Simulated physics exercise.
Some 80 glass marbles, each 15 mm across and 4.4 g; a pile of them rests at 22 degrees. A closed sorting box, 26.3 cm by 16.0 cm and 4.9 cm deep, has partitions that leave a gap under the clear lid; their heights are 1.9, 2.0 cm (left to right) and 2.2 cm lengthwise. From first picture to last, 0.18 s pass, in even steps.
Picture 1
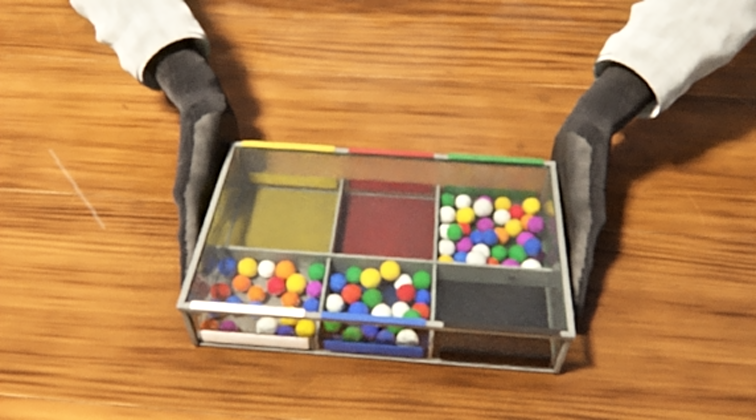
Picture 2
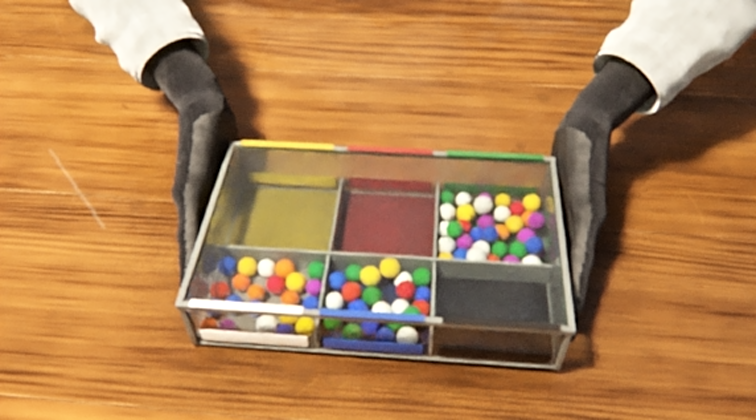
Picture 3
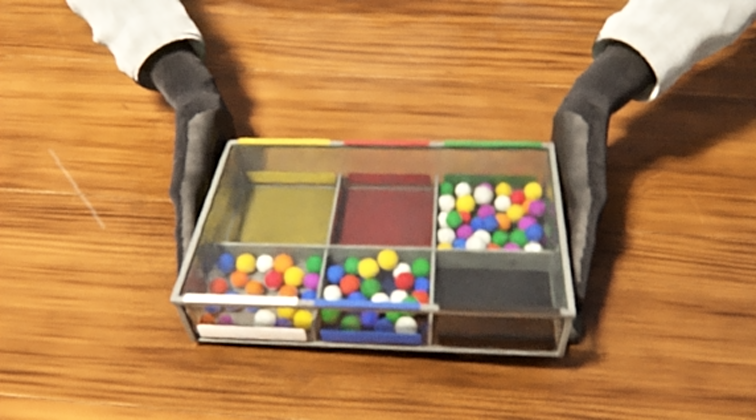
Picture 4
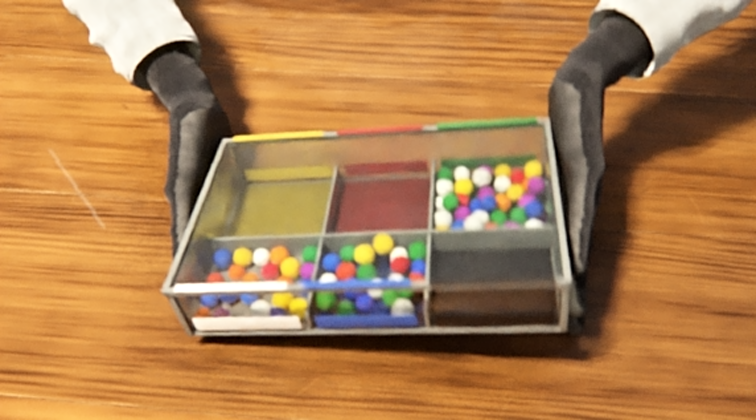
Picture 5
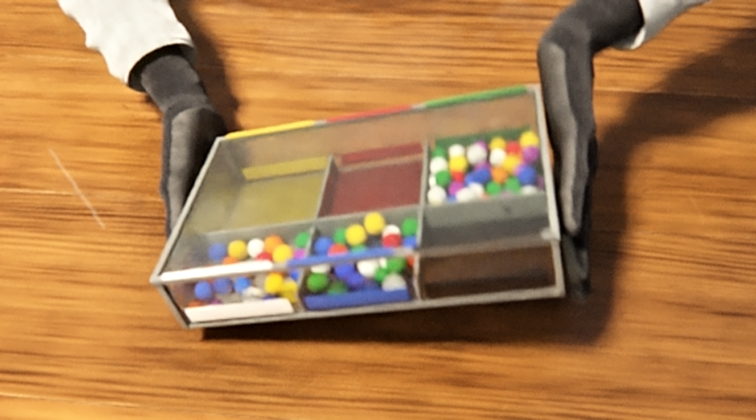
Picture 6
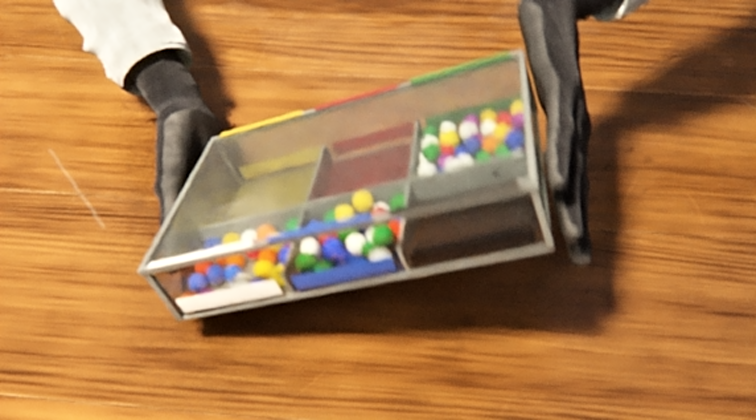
The footage shows two dark-gloved hands holding a clear-lidded, six-compartment box with colourful small balls in three sections above a wooden surface, then raising its right side progressively so the box slants down toward the left.
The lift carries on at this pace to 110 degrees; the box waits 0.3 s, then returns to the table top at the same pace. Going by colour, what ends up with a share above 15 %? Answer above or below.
Red below, blue below, green below, yellow above, white above, black below.
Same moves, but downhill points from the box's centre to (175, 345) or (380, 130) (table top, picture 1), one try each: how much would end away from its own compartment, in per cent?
Some 65 and 60 per cent.
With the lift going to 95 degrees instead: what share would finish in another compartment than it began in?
Some 75 per cent.
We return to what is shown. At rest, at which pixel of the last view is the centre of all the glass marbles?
At about (273, 230).
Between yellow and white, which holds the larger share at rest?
It is the yellow one.
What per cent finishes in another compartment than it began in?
Some 80 per cent.
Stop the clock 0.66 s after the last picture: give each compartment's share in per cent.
Red 15; blue 0; green 10; yellow 40; white 35; black 0.
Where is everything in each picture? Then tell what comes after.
In the first picture, box tilt 0 degrees, front corners at (185, 305) and (568, 333); blue 30 %, green 45 %, white 30 %.
In the second picture, box tilt 1 degrees, front corners at (183, 303) and (569, 328).
In the third picture, box tilt 4 degrees, front corners at (179, 298) and (568, 311), lowest corner left back.
In the fourth picture, box tilt 10 degrees, front corners at (170, 290) and (564, 280), lowest corner left back.
In the fifth picture, box tilt 17 degrees, front corners at (159, 279) and (552, 234), lowest corner left back.
In the sixth picture, box tilt 24 degrees, front corners at (146, 269) and (530, 183), lowest corner left back; blue 30 %, green 45 %, white 30 %.
Then, 0.66 s after the last picture, tilt 110 degrees; red 15 %, green 10 %, yellow 40 %, white 35 %.
Then, 1.10 s after the last picture, tilt 62 degrees; yellow 70 %, white 30 %.
Then, 1.62 s after the last picture, tilt 0 degrees; yellow 70 %, white 30 %.
In the end, red 0 %, blue 0 %, green 0 %, yellow 70 %, white 30 %, black 0 %.
